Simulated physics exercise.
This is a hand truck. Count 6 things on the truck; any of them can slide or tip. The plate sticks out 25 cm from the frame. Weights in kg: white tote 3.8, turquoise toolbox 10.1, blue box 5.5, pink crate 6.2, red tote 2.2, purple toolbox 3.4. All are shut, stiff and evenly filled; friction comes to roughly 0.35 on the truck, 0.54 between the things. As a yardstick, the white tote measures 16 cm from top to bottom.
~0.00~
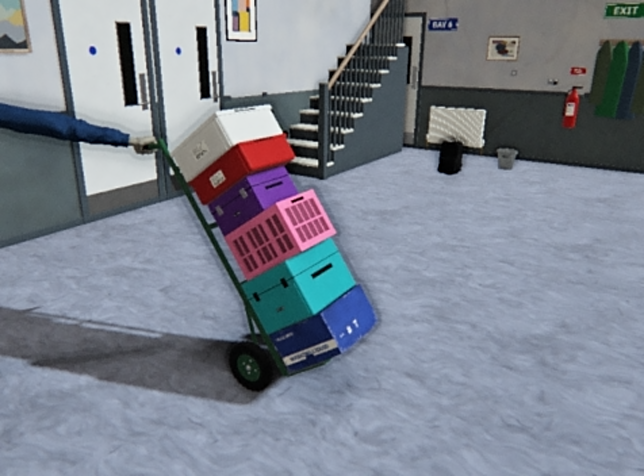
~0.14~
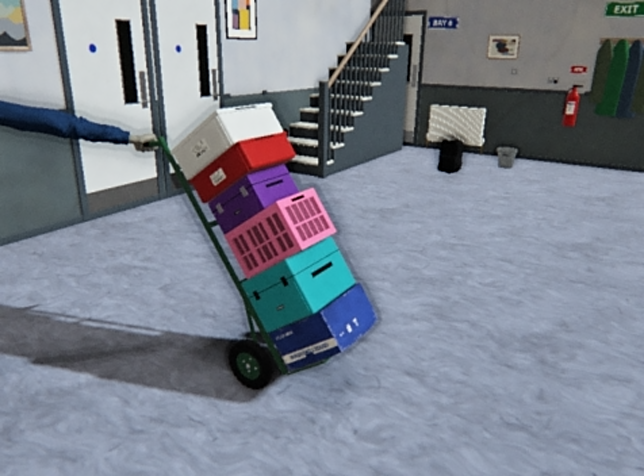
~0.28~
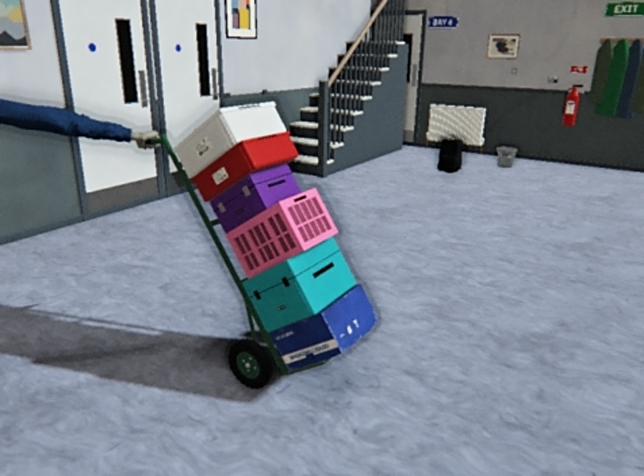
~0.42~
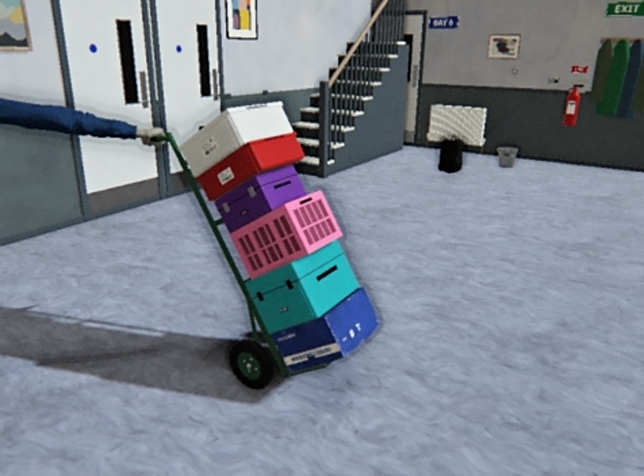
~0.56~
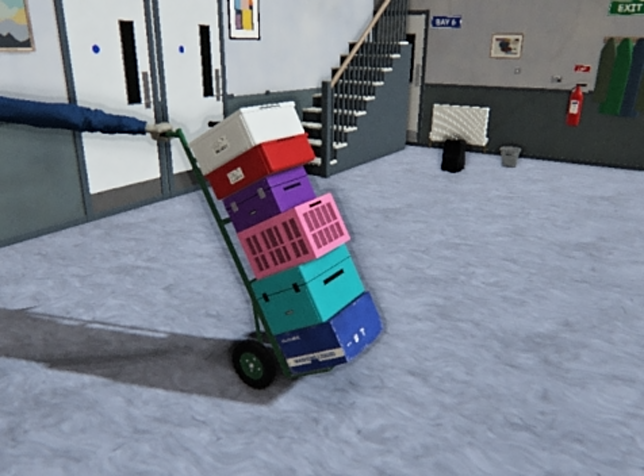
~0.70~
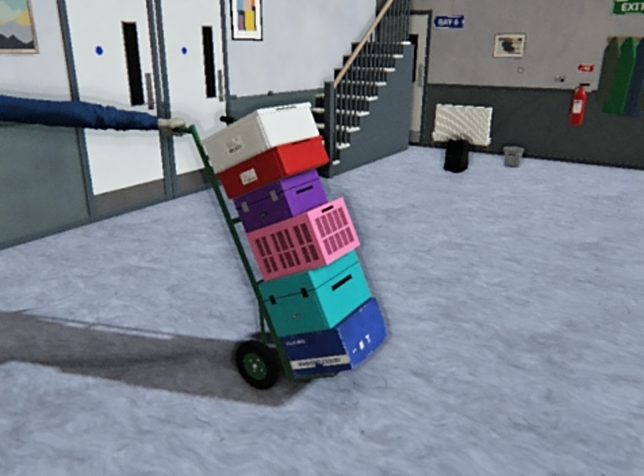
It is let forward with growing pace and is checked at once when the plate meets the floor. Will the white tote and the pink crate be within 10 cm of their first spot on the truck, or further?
The white tote holds its spot; the pink crate holds its spot.
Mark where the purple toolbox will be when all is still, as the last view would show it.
At about (339, 225).
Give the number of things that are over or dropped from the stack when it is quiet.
0 of them.
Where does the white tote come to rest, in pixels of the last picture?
Around (347, 158).
After 1.40 s, truck upright; white tote tipped 4° from how it sat near (363, 160); pink crate tipped 4° from how it sat near (355, 271); red tote tipped 4° from how it sat.
After 1.70 s, truck upright; white tote tipped 11° from how it sat near (392, 165); pink crate tipped 11° from how it sat near (369, 274); red tote tipped 11° from how it sat.
After 2.20 s, truck upright; white tote tipped 4° from how it sat near (362, 160); pink crate tipped 4° from how it sat near (354, 271); red tote tipped 4° from how it sat.
At rest (2.7 s), all 6 in place, give or take 10 cm. In the last view, white tote near (347, 158), pink crate near (346, 269).
